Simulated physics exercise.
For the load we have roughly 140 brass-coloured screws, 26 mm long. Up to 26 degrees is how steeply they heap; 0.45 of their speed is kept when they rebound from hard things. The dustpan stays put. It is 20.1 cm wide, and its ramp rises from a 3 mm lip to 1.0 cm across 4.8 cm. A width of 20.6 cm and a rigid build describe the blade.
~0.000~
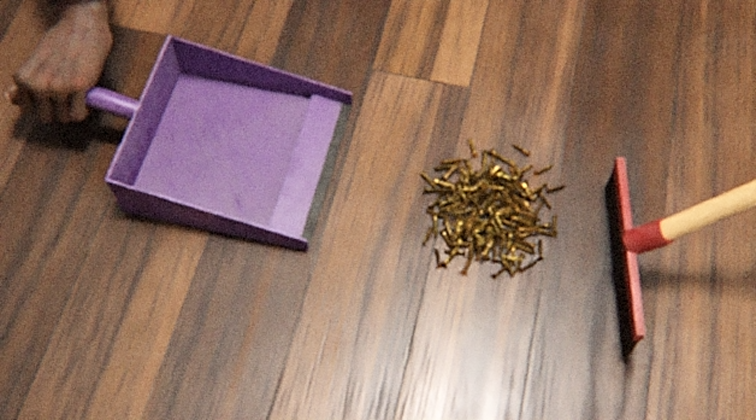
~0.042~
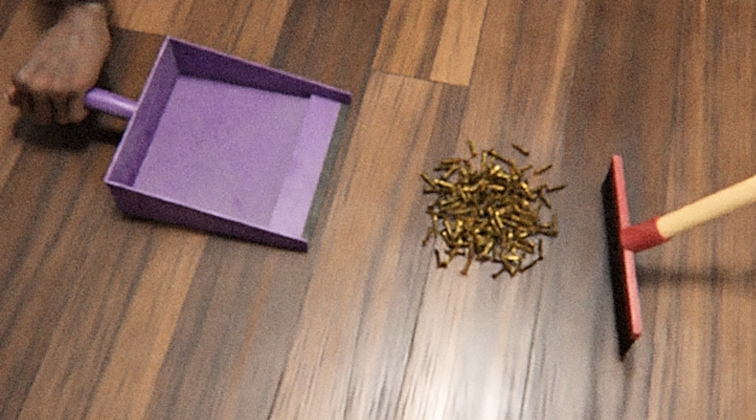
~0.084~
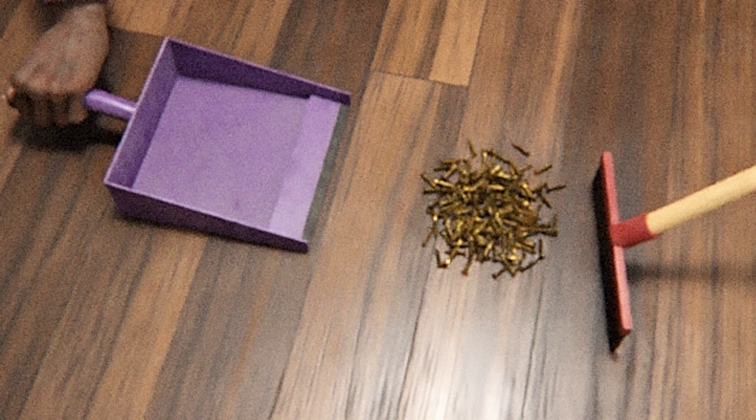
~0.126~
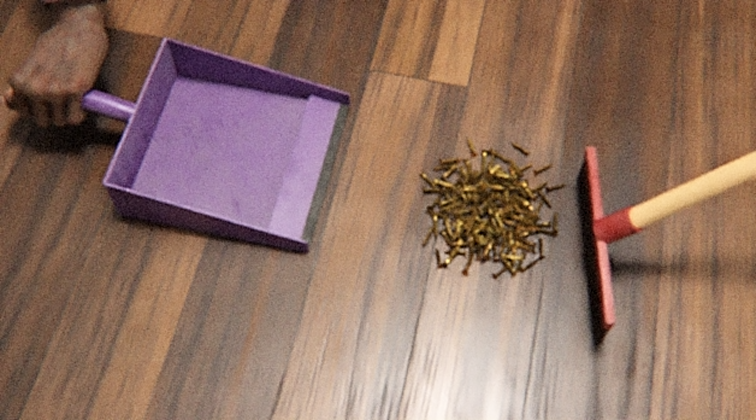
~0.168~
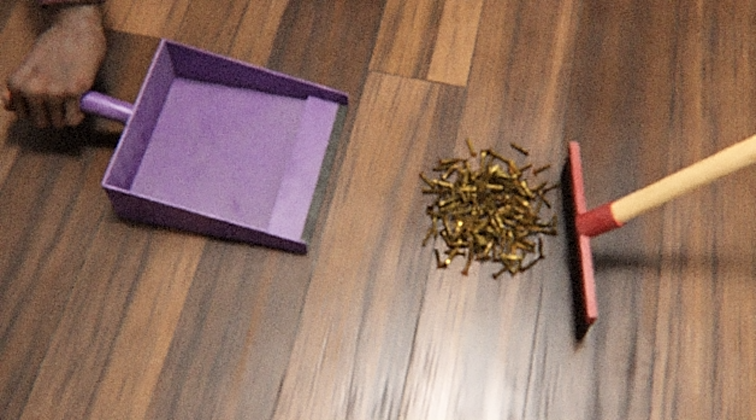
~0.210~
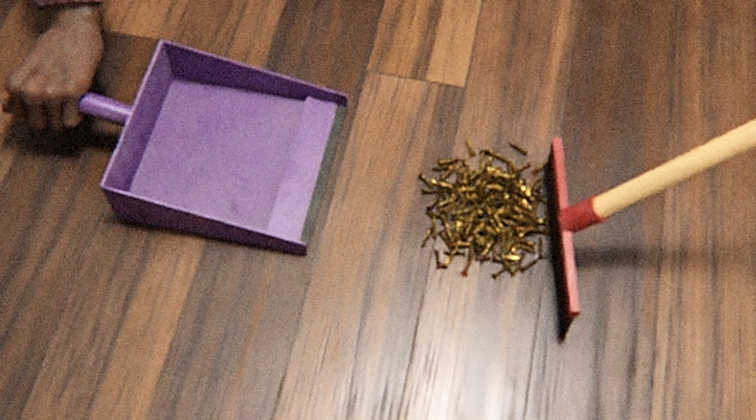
The video shows a hand holding a purple dustpan on a wooden floor beside a pile of small brass-coloured screws, while a red blade on a pale handle slides left from the right and meets the pile's edge.
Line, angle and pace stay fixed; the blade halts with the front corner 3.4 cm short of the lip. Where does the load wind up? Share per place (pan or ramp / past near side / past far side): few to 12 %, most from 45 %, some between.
Pan: Few. Near side: Few. Far side: Few.
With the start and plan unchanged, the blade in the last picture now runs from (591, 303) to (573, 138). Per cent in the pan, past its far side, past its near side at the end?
The pan gets 0, the far side 10 and the near side 5.
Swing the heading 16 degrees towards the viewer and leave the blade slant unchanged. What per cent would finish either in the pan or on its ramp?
I'd expect close to 10 percent.
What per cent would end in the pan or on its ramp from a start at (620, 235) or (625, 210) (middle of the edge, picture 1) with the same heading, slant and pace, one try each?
Around 0 percent, then around 0 percent.
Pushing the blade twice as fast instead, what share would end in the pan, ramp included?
In that case roughly 25 percent.
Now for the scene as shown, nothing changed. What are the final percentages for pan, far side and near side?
Pan 10, near side 10, far side 5.
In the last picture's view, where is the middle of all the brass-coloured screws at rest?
Close to pixel (351, 179).
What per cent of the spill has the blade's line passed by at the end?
About 5 percent.
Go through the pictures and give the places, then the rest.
Blade from (638, 335) to (619, 166), moved 0.0 cm, 0 of the pieces shifted so far; middle of the pieces at (490, 211); pan at (225, 153), in the first frame.
Blade from (635, 334) to (615, 164), moved 0.4 cm, 0 of the pieces shifted so far; middle of the pieces at (490, 211), in the second frame.
Blade from (625, 330) to (605, 161), moved 1.5 cm, 0 of the pieces shifted so far; middle of the pieces at (491, 211), in the third frame.
Blade from (608, 324) to (589, 156), moved 3.3 cm, 0 of the pieces shifted so far; middle of the pieces at (490, 211), in the fourth frame.
Blade from (591, 318) to (573, 151), moved 5.1 cm, 0 of the pieces shifted so far; middle of the pieces at (490, 211), in the fifth frame.
Blade from (573, 313) to (556, 146), moved 6.9 cm, 6 of the pieces shifted so far; middle of the pieces at (489, 211); pan at (220, 158). Its pace works out near 0.43 m/s, heading 6 degrees away from the viewer's side, in the sixth frame.
Then, at 0.45 s, middle of the blade 16 cm from the lip; 0 % over the lip, far side 0 %, near side 0 %.
Then, at 0.62 s, middle of the blade 9 cm from the lip; 0 % over the lip, far side 5 %, near side 5 %.
After 0.90 s, middle of the blade 5 cm from the lip; 10 % over the lip, far side 5 %, near side 10 %.
In the end, at 1.7 s, pan 10 %, near side 10 %, far side 5 %, in front of the lip or behind the blade 80 %.
